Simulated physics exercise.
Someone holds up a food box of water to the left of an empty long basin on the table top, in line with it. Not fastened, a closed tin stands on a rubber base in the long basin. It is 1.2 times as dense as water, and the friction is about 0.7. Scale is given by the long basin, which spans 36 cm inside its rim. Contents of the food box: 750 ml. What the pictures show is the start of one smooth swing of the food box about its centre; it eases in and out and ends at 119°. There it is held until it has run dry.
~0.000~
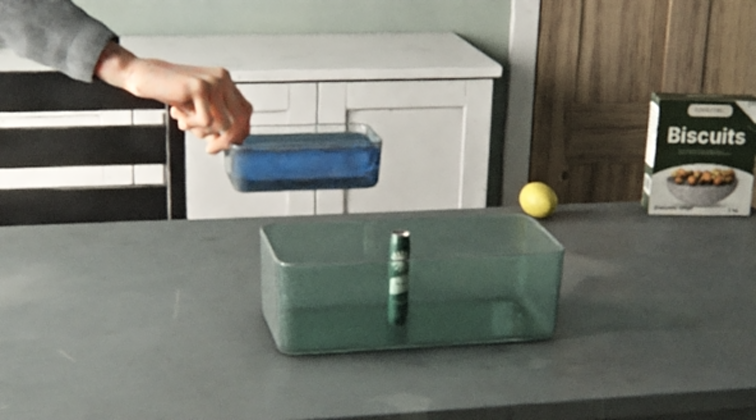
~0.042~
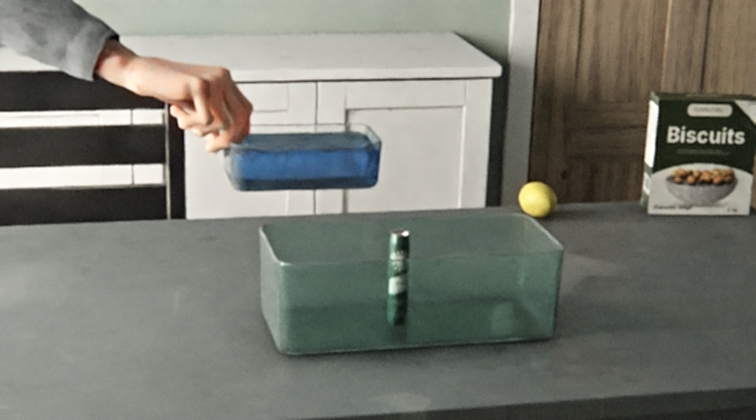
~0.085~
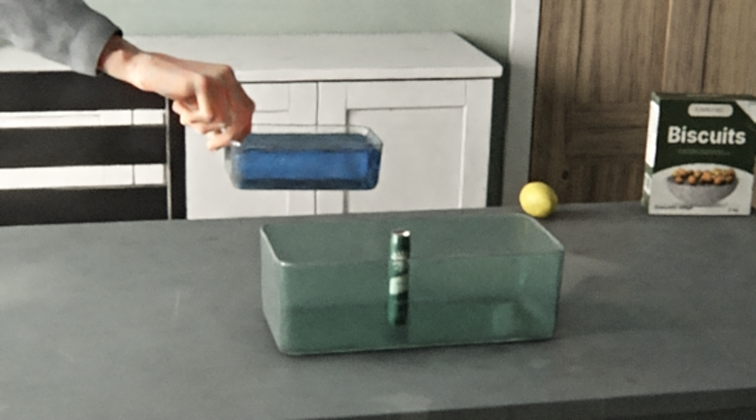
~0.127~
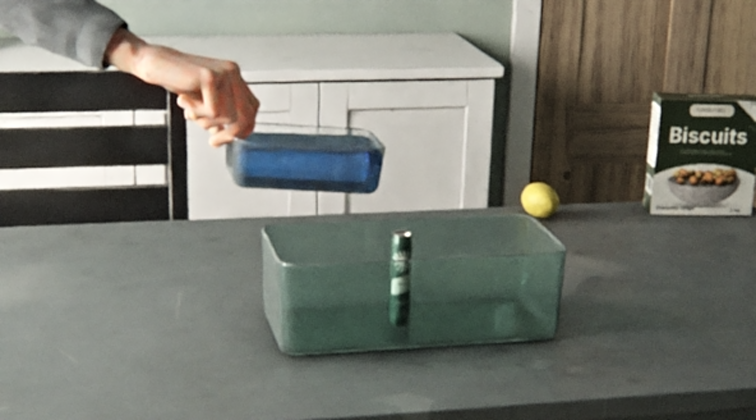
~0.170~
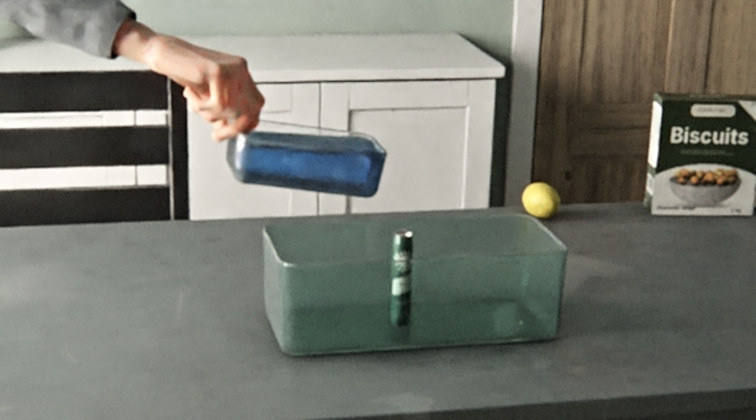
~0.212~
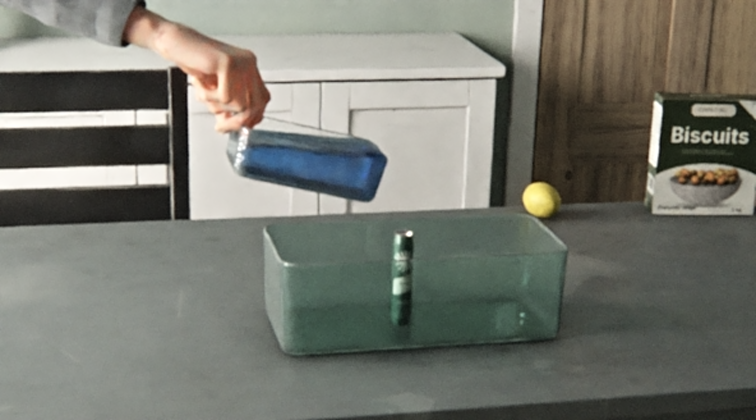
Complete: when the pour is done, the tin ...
... remains on its base.
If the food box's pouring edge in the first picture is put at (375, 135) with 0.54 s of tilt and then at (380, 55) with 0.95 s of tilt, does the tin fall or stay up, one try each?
In the first try it comes down; in the second it remains standing.
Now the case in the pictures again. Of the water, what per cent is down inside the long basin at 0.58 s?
At that time the basin holds about 52 per cent of the liquid.
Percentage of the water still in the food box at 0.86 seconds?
Close to 0 in a hundred.
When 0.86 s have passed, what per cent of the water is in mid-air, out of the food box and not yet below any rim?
1 per cent, roughly.
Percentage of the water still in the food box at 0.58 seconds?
Roughly 14 per cent.
By 0.58 s the tilt is 80° and 13 per cent is still to pour; the tin stands where it began.
By 0.86 s the tilt is 116° and 0 per cent is still to pour; the tin stands where it began.
By 1.14 s the tilt is 119° and 0 per cent is still to pour; the tin stands where it began.
By 1.45 s the tilt is 119° and 0 per cent is still to pour; the tin stands where it began.
At rest the tin stands where it began.
